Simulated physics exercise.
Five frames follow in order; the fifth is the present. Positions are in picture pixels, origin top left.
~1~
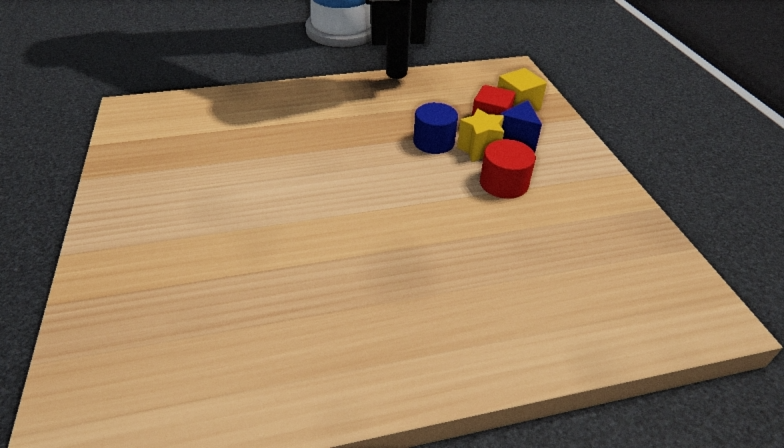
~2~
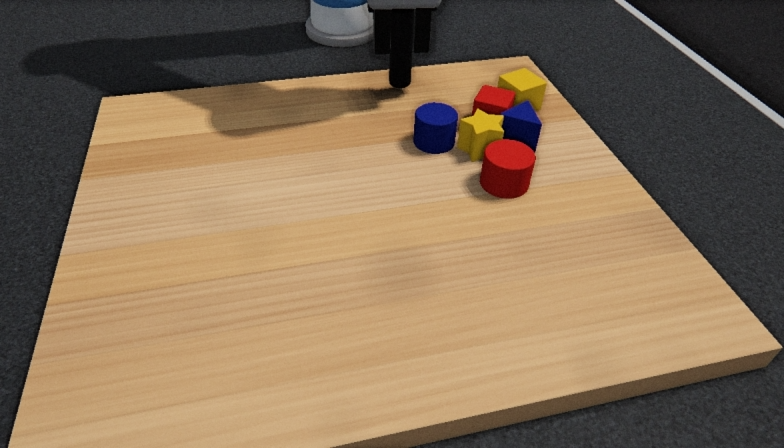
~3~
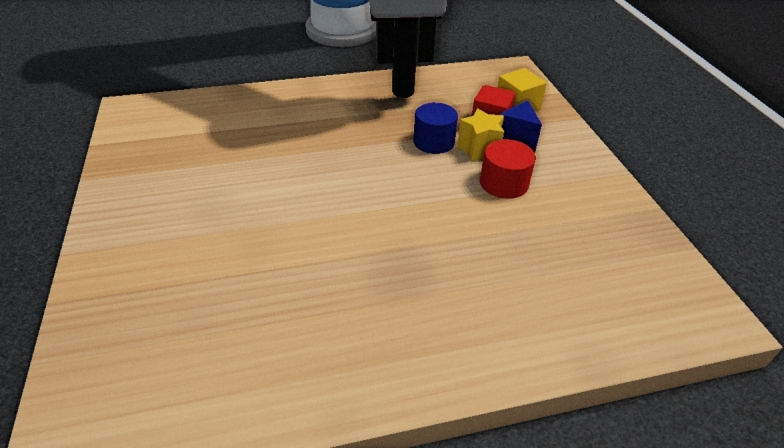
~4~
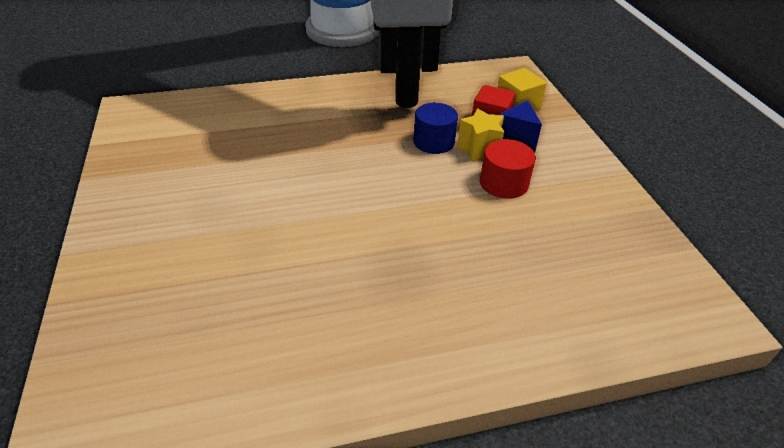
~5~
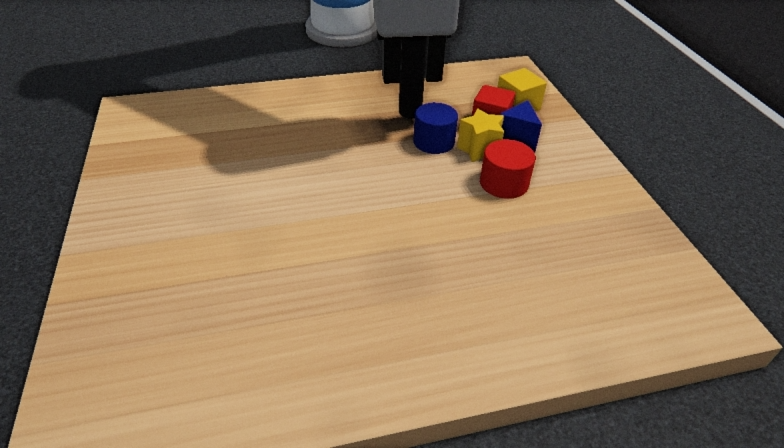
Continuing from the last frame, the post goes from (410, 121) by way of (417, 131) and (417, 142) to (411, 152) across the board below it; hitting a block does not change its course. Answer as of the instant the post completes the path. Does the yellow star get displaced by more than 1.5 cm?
In short: No.
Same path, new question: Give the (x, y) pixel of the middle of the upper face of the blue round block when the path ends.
My estimate: (447, 130).
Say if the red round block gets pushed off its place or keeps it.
The red round block keeps its place.
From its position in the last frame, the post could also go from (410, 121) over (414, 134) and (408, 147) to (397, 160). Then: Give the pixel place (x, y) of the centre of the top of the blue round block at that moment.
In the picture, that point is around (444, 125).
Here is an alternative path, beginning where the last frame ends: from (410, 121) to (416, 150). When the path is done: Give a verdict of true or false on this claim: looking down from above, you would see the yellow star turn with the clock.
That claim is false.
What follows on the original path. Halfway along, post (419, 129); blue round block (444, 123); yellow star (490, 124), turned 15° anticlockwise.
At the end, post (411, 145); blue round block (447, 130); yellow star (491, 125), turned 20° anticlockwise; red square unmoved; red round block unmoved.
